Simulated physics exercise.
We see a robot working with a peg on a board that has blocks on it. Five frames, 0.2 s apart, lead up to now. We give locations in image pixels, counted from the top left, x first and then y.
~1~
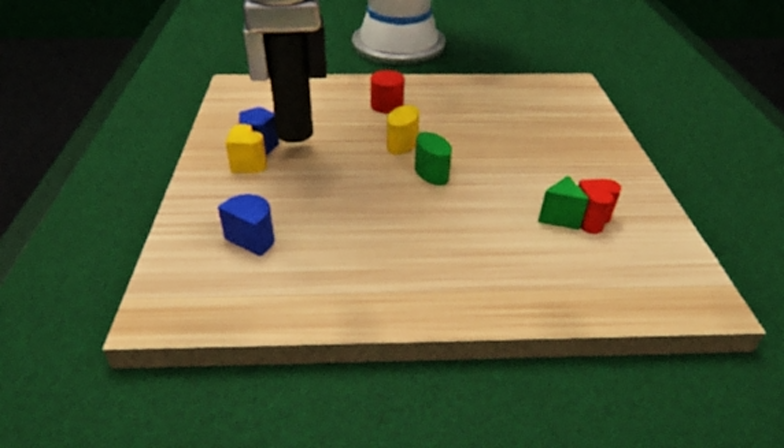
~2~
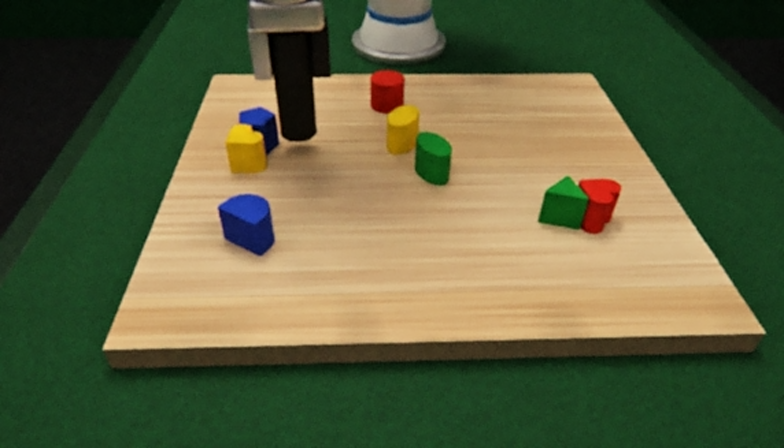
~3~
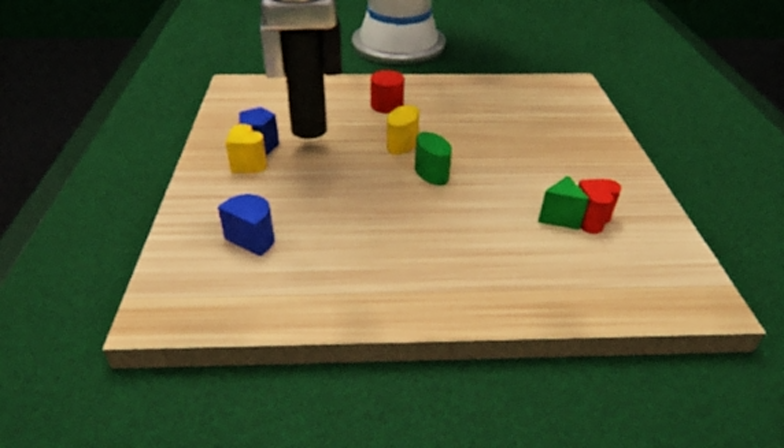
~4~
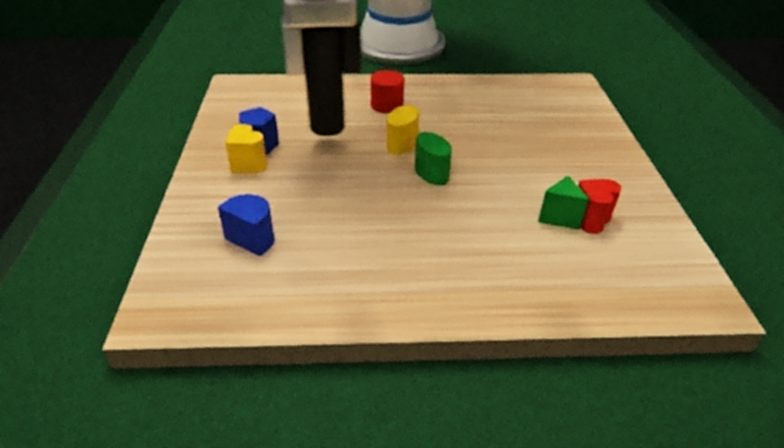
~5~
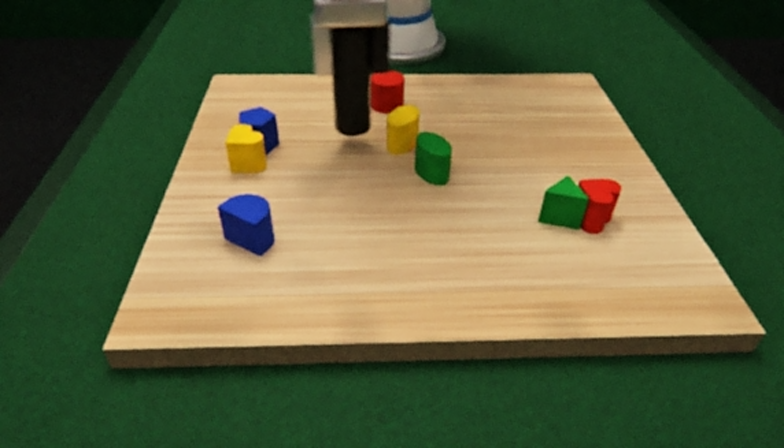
A light wooden board lies on a green surface, seen from above and in front by a camera that stays still. A red cylinder, a yellow oval and a green oval sit near the upper middle, with blue and yellow blocks at left and a green and a red block touching at right. A robot's black peg slides rightward from beside the left blocks, slowly at first, nearing the yellow oval while every block stays still.
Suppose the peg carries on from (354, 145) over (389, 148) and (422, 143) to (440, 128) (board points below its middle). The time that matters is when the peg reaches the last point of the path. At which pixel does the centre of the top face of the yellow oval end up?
So, by the moment the path ends, you'll find the top centre of the yellow oval at (473, 97).
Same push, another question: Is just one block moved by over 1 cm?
I expect so.
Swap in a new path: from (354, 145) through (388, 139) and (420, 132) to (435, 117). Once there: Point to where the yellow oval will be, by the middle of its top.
Around pixel (450, 113).
What follows on the original path. One third of the way, peg (390, 130); yellow oval (422, 114), turned 20° anticlockwise.
Two thirds of the way, peg (423, 126); yellow oval (451, 107), turned 45° anticlockwise.
At the end, peg (441, 111); yellow oval (473, 97), turned 15° anticlockwise; green oval still.
